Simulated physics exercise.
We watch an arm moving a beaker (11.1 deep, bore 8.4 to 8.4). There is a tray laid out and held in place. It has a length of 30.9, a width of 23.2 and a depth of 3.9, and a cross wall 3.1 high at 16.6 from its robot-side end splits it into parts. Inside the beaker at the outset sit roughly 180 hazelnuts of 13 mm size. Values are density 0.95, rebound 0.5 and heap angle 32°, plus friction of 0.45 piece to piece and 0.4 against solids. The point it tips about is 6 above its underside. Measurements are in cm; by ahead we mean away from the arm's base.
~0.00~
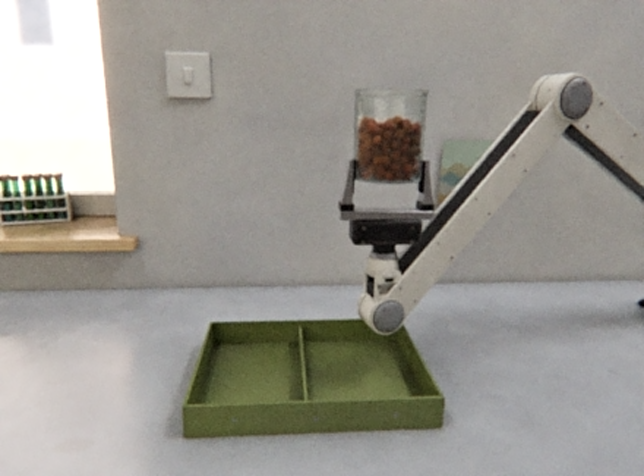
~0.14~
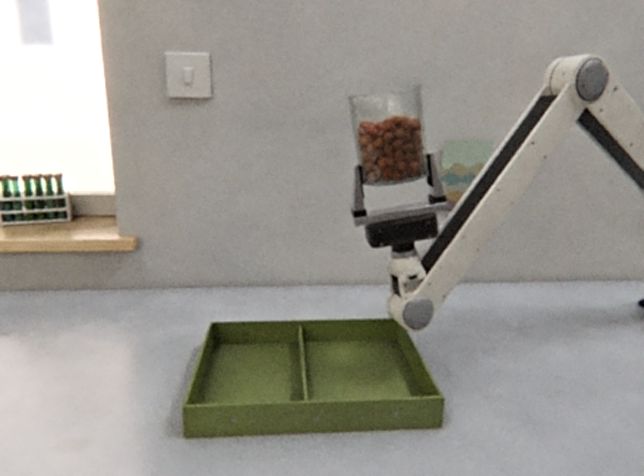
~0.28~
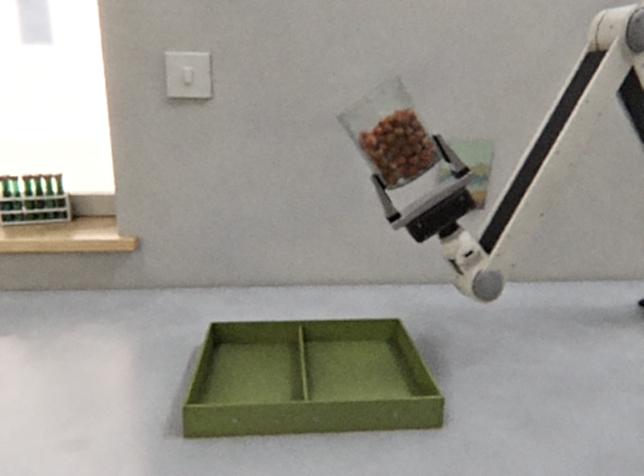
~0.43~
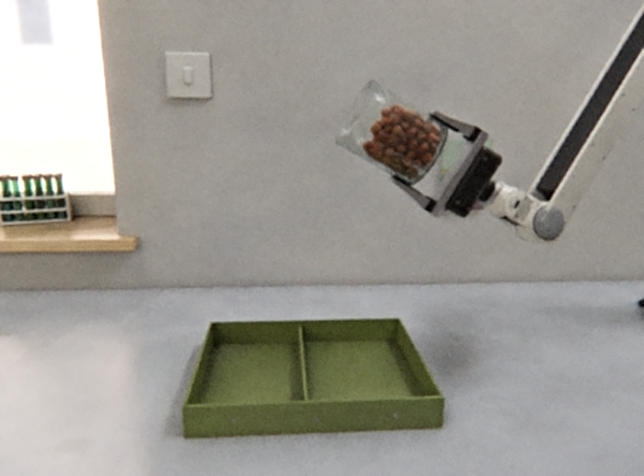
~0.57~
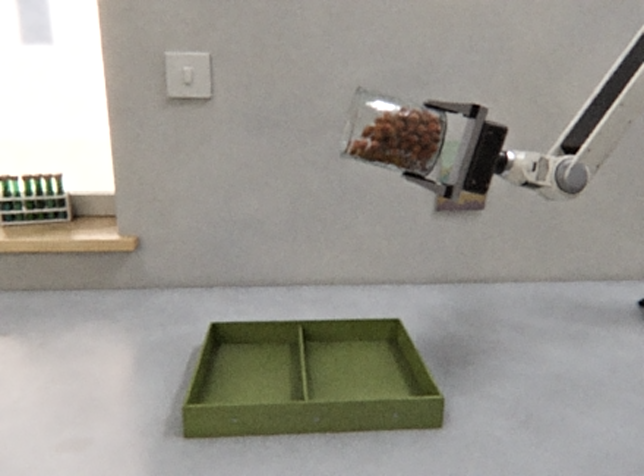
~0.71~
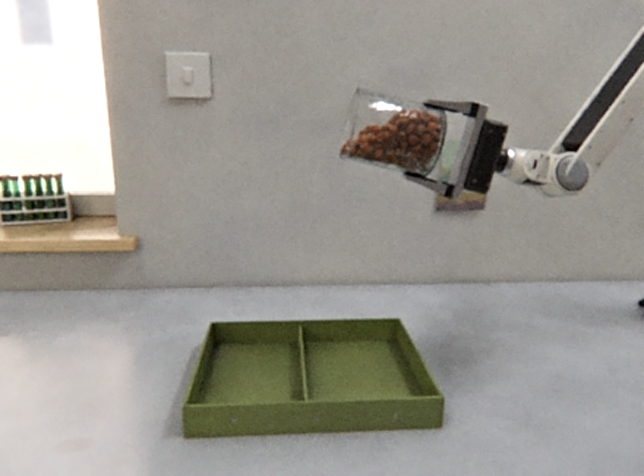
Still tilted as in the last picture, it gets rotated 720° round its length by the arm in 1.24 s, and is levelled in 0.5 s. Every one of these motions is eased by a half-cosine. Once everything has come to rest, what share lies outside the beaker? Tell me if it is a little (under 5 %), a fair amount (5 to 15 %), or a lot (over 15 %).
A lot, over 15 %.
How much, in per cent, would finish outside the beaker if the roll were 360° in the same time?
Around 15 %.
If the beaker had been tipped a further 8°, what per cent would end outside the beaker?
About 40 %.
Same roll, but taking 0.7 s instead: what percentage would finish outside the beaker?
It would come to around 5 percent.
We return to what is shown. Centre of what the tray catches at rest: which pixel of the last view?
Around (268, 380).
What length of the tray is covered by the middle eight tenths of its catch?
Length of tray covered: Approx. 22 cm.
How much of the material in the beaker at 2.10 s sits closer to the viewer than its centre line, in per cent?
About 60 %.
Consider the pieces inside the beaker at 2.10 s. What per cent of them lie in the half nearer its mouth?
30 %.
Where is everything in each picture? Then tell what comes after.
The beaker middle at (389, 137), upright; upper third of the load around (391, 131), from x 360 to 415, top at y 120; 181 in the beaker, in the first picture.
The beaker middle at (390, 137), tipped 10°; upper third of the load around (393, 130), from x 360 to 420, top at y 120, in the second picture.
The beaker middle at (391, 136), tipped 34°; upper third of the load around (398, 129), from x 360 to 430, top at y 110, in the third picture.
The beaker middle at (392, 135), tipped 61°; upper third of the load around (402, 125), from x 365 to 435, top at y 110, in the fourth picture.
The beaker middle at (393, 134), tipped 76°; upper third of the load around (408, 124), from x 350 to 435, top at y 110, in the fifth picture.
The beaker middle at (393, 134), tipped 77°; upper third of the load around (410, 127), from x 345 to 435, top at y 115; 181 in the beaker, in the sixth picture.
After 1.41 s, tipped 77°, highest piece 39 above the table; 166 in the beaker, 7 in the far-side part, 1 in the robot-side part, 7 in flight or on a rim.
After 2.10 s, tipped 61°, highest piece 37 above the table; 145 in the beaker, 20 in the far-side part, 9 in the robot-side part, 1 on the table or floor, 6 in flight or on a rim.
After 2.65 s, upright, highest piece 38 above the table; 144 in the beaker, 23 in the far-side part, 11 in the robot-side part, 3 on the table or floor.
After 3.35 s, upright, highest piece 38 above the table; 144 in the beaker, 23 in the far-side part, 11 in the robot-side part, 3 on the table or floor.
In the end, 144 in the beaker, 23 in the far-side part, 11 in the robot-side part, 3 on the table or floor. That is 20 % outside the beaker.
